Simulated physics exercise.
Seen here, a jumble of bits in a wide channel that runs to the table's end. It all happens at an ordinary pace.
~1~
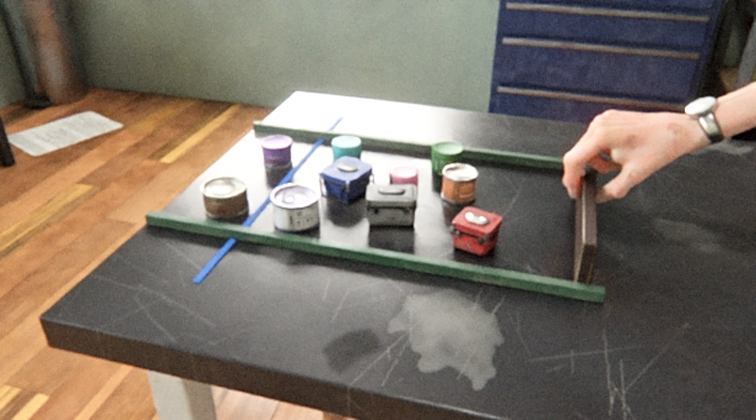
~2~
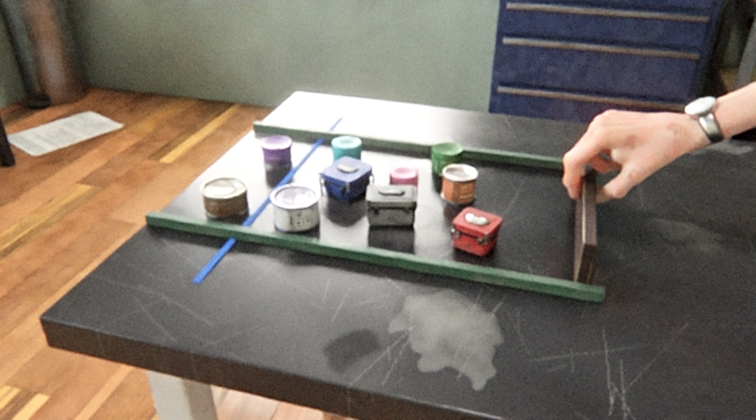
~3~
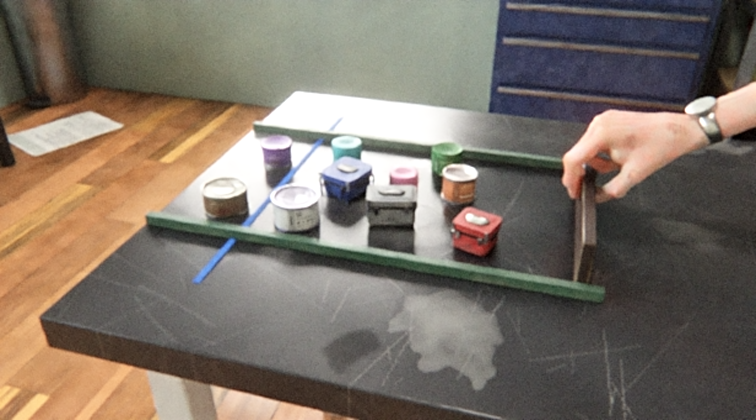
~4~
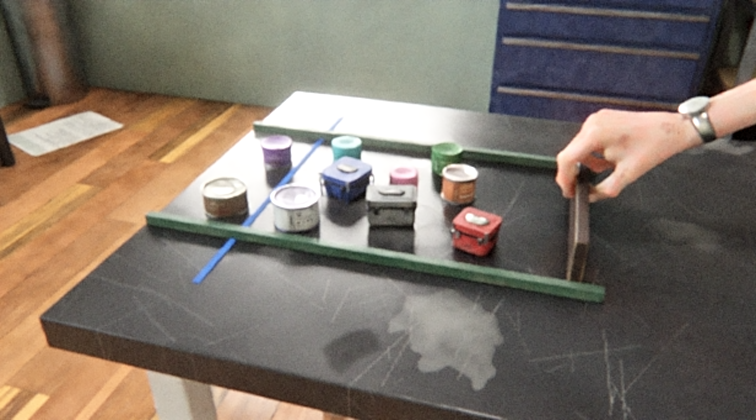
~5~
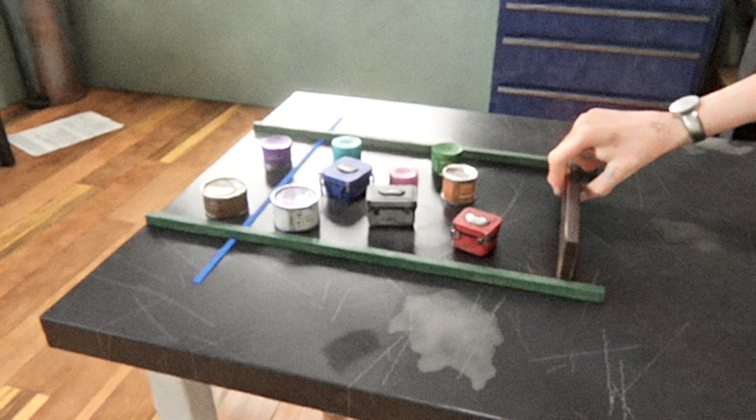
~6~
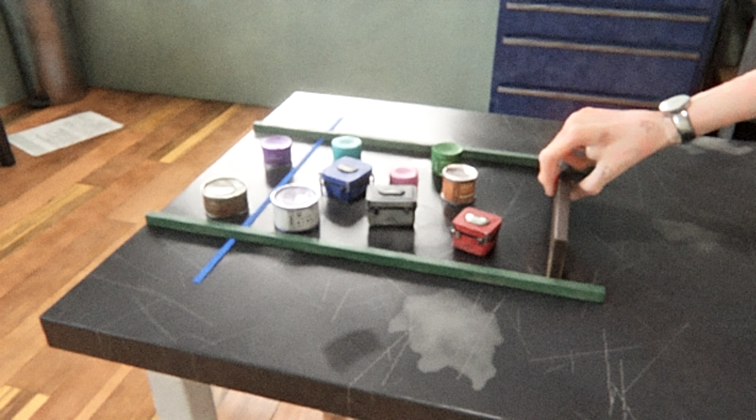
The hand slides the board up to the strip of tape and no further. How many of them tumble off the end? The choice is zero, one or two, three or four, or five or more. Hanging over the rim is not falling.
Outcome: The number that fall off is one or two.
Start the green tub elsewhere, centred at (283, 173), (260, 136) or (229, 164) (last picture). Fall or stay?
In turn it holds on; is kept; survives.
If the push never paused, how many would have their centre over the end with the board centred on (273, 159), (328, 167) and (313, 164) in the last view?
Place by place, 1, 0 and 0.
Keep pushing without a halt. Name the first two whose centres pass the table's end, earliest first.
The order is the brown tin, then the white tin.
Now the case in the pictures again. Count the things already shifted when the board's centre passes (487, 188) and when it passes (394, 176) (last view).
At the one place 1, at the other 6.
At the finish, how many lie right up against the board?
In contact: 5.
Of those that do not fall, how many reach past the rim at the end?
That would be 0.
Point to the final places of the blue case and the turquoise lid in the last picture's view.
Near (240, 166) and (273, 137).
A little later, none off yet; brown tin at rest near (226, 198); purple tin at rest near (277, 153); white tin at rest near (296, 208).
When it is over, the number that fall off is one or two; down, brown tin.
